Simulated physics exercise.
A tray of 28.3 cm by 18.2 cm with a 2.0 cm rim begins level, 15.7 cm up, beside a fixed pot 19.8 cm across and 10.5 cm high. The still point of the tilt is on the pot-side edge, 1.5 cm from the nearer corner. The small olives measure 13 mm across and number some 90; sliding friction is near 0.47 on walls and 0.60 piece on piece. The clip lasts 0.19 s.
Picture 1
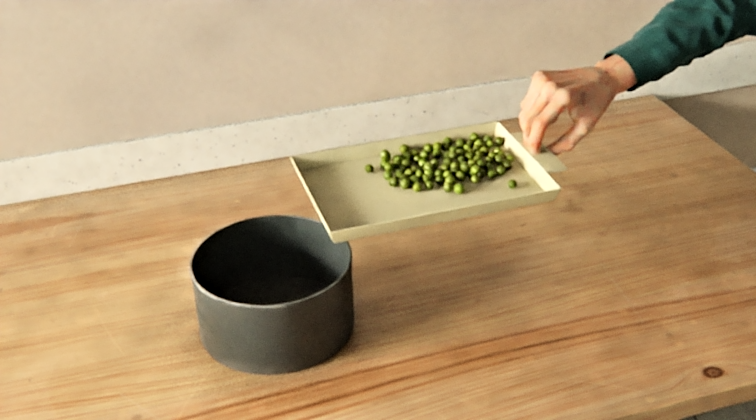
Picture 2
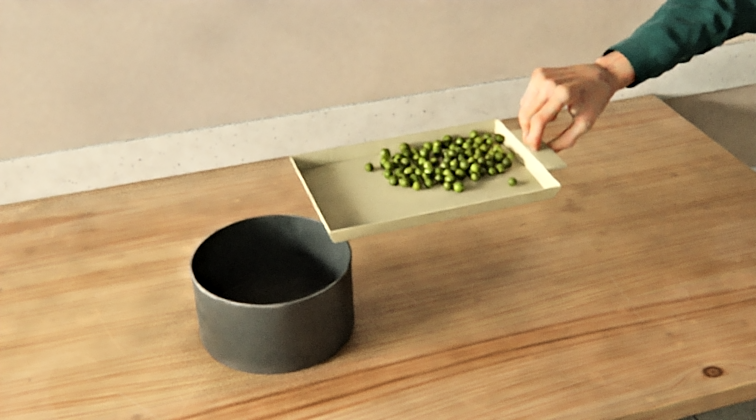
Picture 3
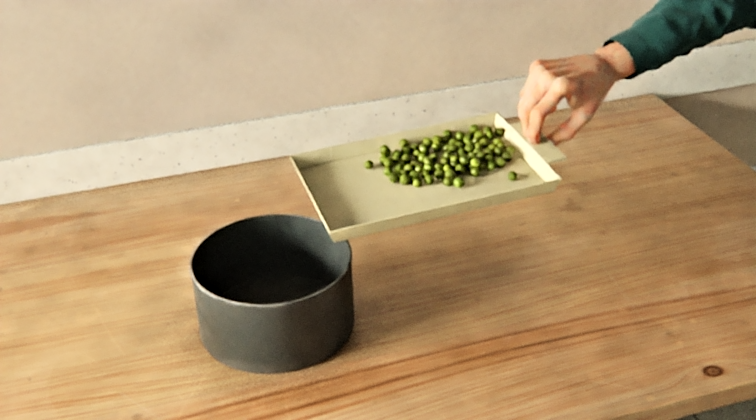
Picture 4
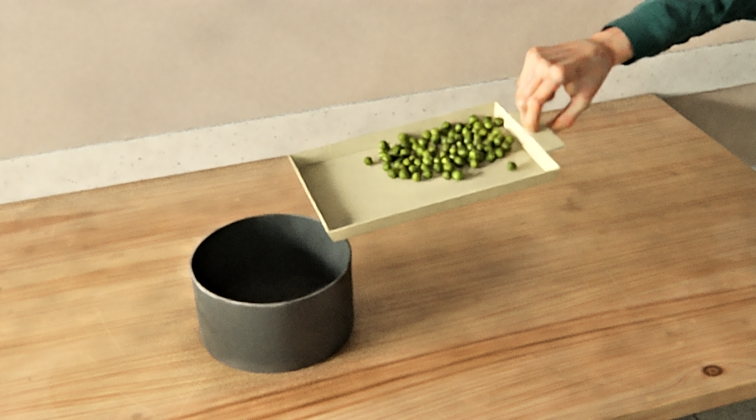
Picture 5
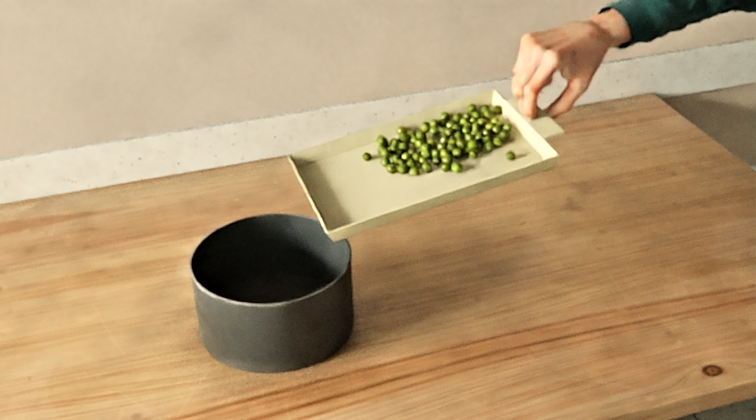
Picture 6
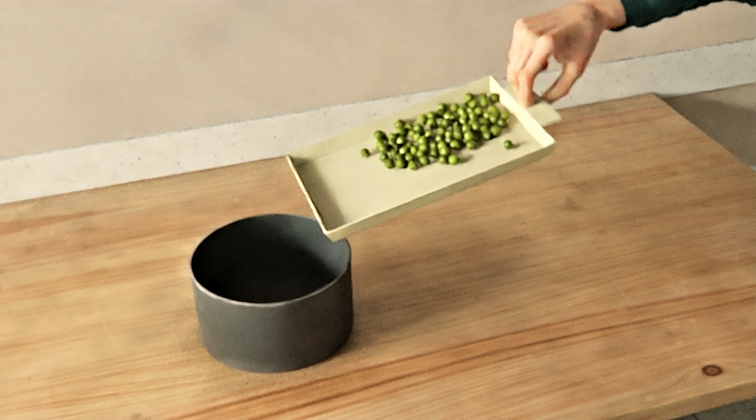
A pale yellow tray of small green olives starts level above a wooden table, then its right side rises as a hand in a dark green sleeve lifts it, tilting the tray down toward a dark pot at left.
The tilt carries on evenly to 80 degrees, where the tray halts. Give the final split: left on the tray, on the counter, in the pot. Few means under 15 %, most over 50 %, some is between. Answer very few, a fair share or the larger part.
Tray a fair share, counter very few, pot the larger part.
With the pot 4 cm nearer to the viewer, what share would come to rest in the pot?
Then about 45 per cent.
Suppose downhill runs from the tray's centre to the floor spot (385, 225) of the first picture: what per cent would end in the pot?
Some 25 per cent.
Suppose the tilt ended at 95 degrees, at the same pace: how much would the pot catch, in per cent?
It would be near 90 per cent.
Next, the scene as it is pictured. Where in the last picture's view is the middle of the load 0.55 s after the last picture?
Near (300, 192).
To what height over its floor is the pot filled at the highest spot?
Roughly 1.5 cm.
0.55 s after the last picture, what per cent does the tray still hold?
Some 75 per cent of the load.
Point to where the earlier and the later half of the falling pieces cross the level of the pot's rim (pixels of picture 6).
At about (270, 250), then at (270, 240).
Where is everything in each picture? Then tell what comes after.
The first picture shows tray tilt 0 degrees, front corners at (334, 229) and (554, 187); middle of the pieces at (448, 163); pot at (271, 257).
The second picture shows tray tilt 1 degrees, front corners at (333, 228) and (554, 184); middle of the pieces at (448, 161).
The third picture shows tray tilt 2 degrees, front corners at (333, 228) and (554, 177); middle of the pieces at (448, 156).
The fourth picture shows tray tilt 6 degrees, front corners at (332, 228) and (553, 166), lowest corner left front; middle of the pieces at (447, 149).
The fifth picture shows tray tilt 9 degrees, front corners at (331, 228) and (552, 154), lowest corner left front; middle of the pieces at (445, 140).
The sixth picture shows tray tilt 13 degrees, front corners at (329, 229) and (549, 141), lowest corner left front; middle of the pieces at (443, 132); pot at (270, 256).
Then, 0.33 s after the last picture, tilt 45 degrees; the tray holds 100 %, the pot 0 %.
Then, 0.55 s after the last picture, tilt 67 degrees; the tray holds 75 %, the pot 5 %.
Then, 0.89 s after the last picture, tilt 80 degrees; the tray holds 40 %, the pot 50 %.
In the end, tray 35 %, counter 5 %, pot 60 %.
